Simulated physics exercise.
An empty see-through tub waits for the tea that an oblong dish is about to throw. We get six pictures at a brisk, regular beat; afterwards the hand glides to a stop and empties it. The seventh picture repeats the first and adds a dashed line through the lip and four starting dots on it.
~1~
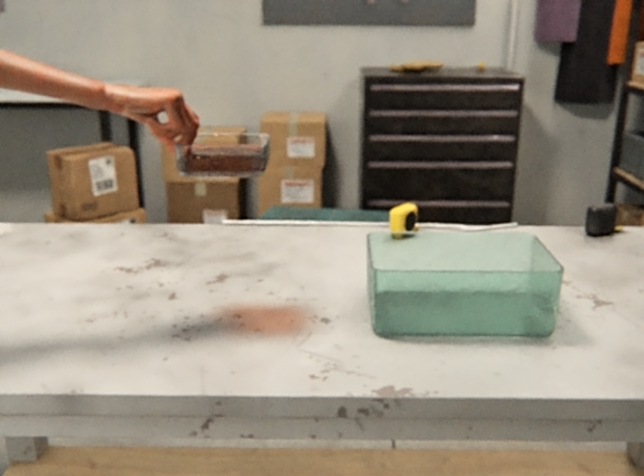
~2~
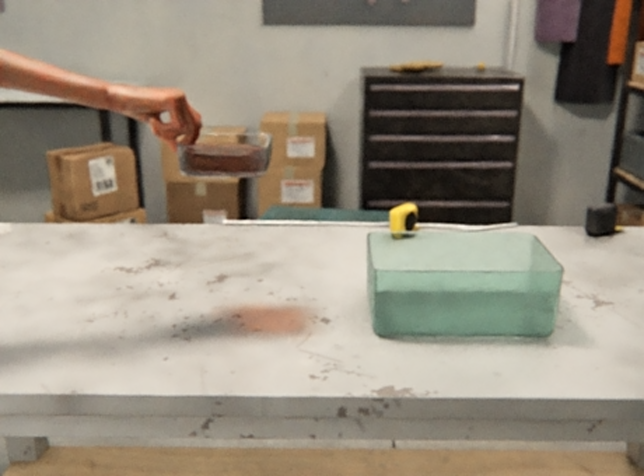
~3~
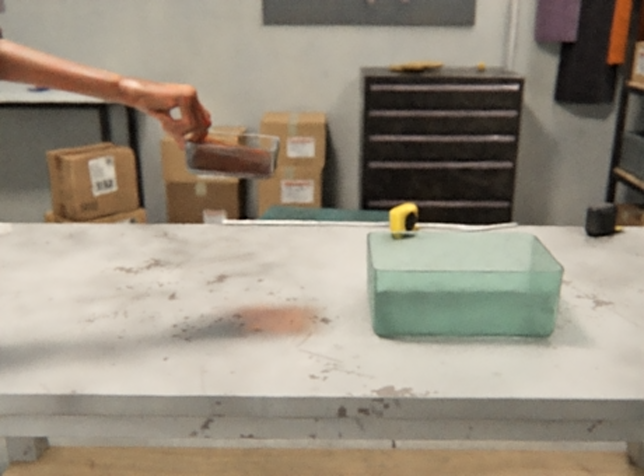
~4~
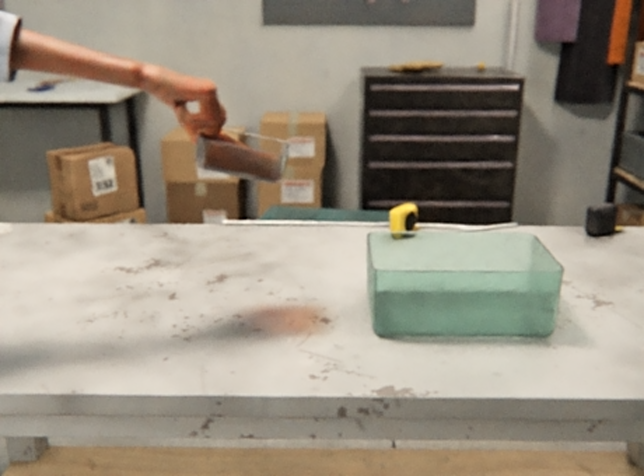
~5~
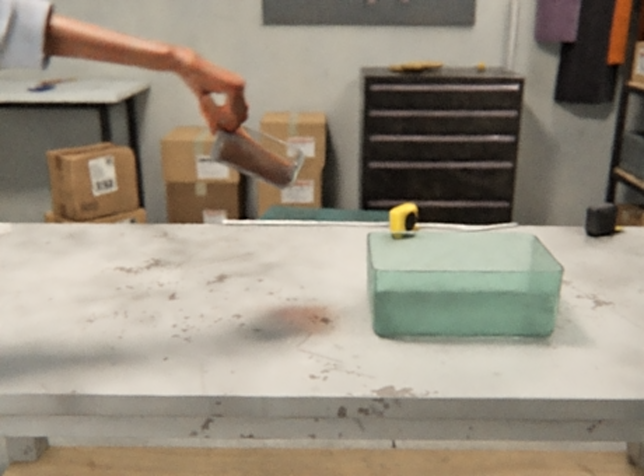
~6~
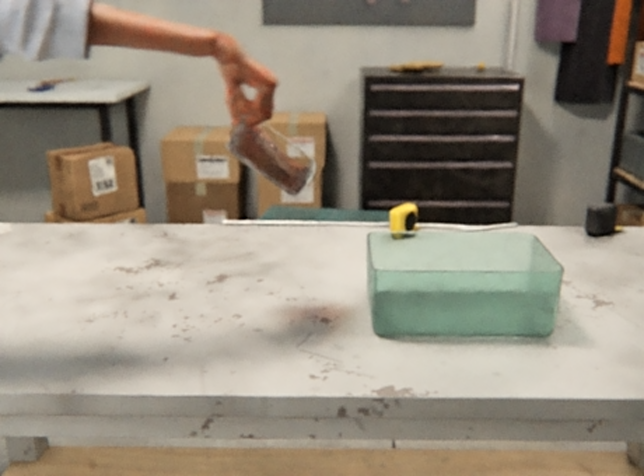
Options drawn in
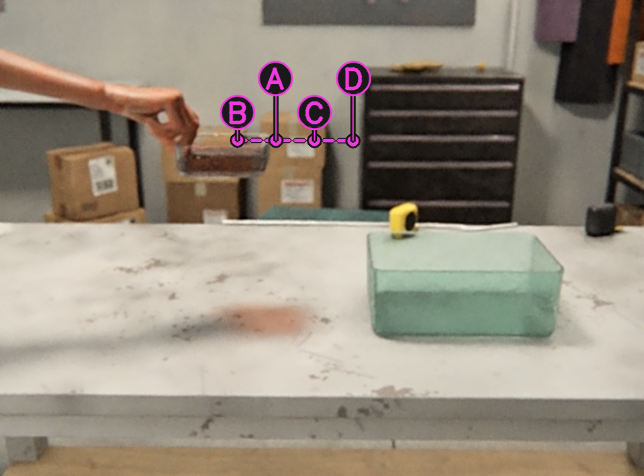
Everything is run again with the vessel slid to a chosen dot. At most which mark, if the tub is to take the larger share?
It is B.
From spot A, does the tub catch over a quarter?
Yes, clearly.
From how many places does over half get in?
All of them.
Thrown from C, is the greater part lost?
No, that is safe.
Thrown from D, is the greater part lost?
No, not at all.
On the marked copy, A at (275, 140); B at (237, 140); C at (314, 140); D at (353, 140).
If A is chosen, about 78 % lands in the tub, 15 % falls short and 7 % goes beside or beyond.
If B is chosen, about 71 % lands in the tub, 23 % falls short and 6 % goes beside or beyond.
If C is chosen, about 85 % lands in the tub, 4 % falls short and 11 % goes beside or beyond.
If D is chosen, about 96 % lands in the tub, 3 % falls short.
